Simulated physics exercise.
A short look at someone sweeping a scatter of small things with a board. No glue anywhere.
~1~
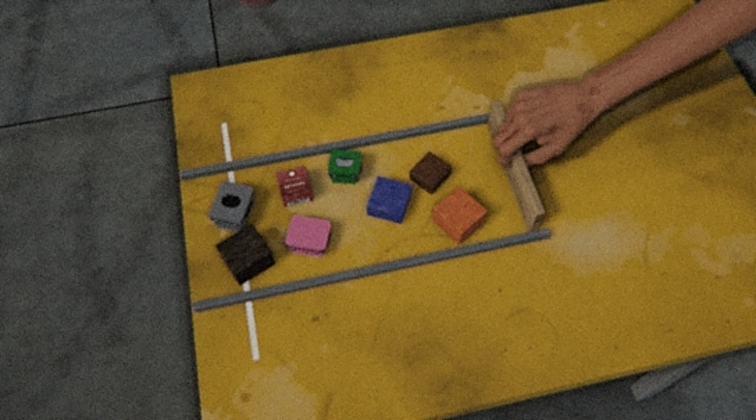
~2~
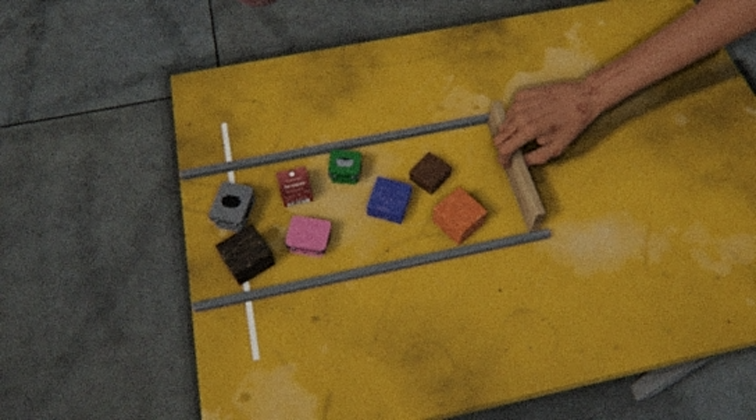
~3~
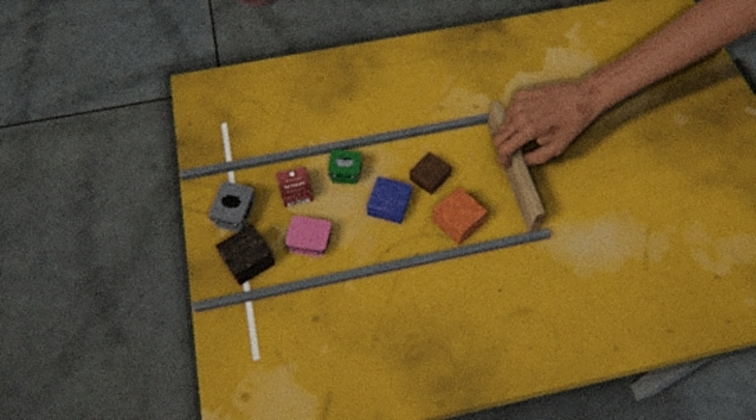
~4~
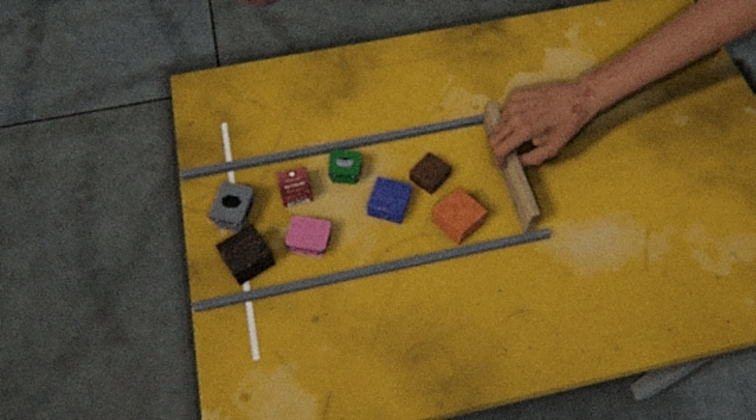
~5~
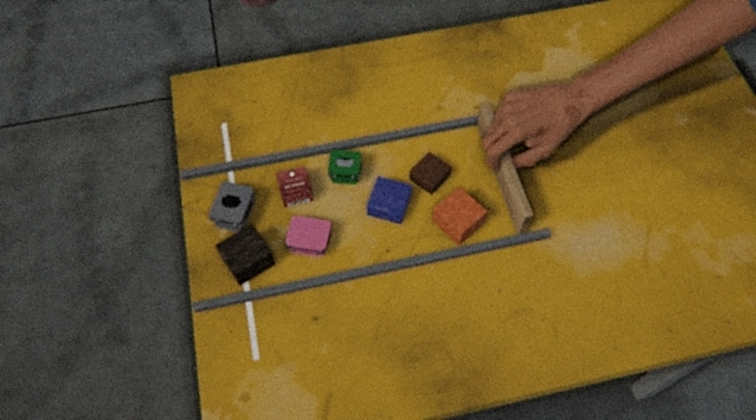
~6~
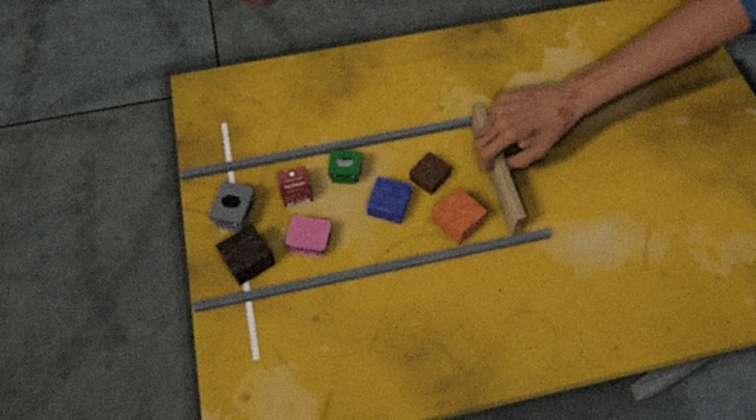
A hand slides a wooden board slightly left between two grey rails on a yellow surface, while the small coloured blocks and cases scattered ahead of it, some near a white strip of tape, stay still.
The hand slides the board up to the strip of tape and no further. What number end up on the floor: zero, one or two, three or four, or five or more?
The number that fall off is three or four.
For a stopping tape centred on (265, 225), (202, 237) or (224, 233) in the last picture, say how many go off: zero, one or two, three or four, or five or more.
Taking them in turn, one to two; five or more; at least five.
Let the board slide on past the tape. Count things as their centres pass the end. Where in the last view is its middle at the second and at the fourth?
First at (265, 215), next at (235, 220).
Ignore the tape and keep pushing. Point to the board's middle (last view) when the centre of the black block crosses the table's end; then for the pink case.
At (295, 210) for the black block; at (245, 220) for the pink case.
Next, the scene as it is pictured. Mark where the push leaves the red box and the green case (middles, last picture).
Near (184, 194) and (218, 181).
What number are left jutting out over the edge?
That would be 2.
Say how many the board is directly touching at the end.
In contact: 3.
A little later, none off yet; grey case at rest near (234, 207); black block at rest near (246, 255); red box at rest near (295, 187).
When it is over, the number that fall off is three or four; down, pink case, black block and grey case.
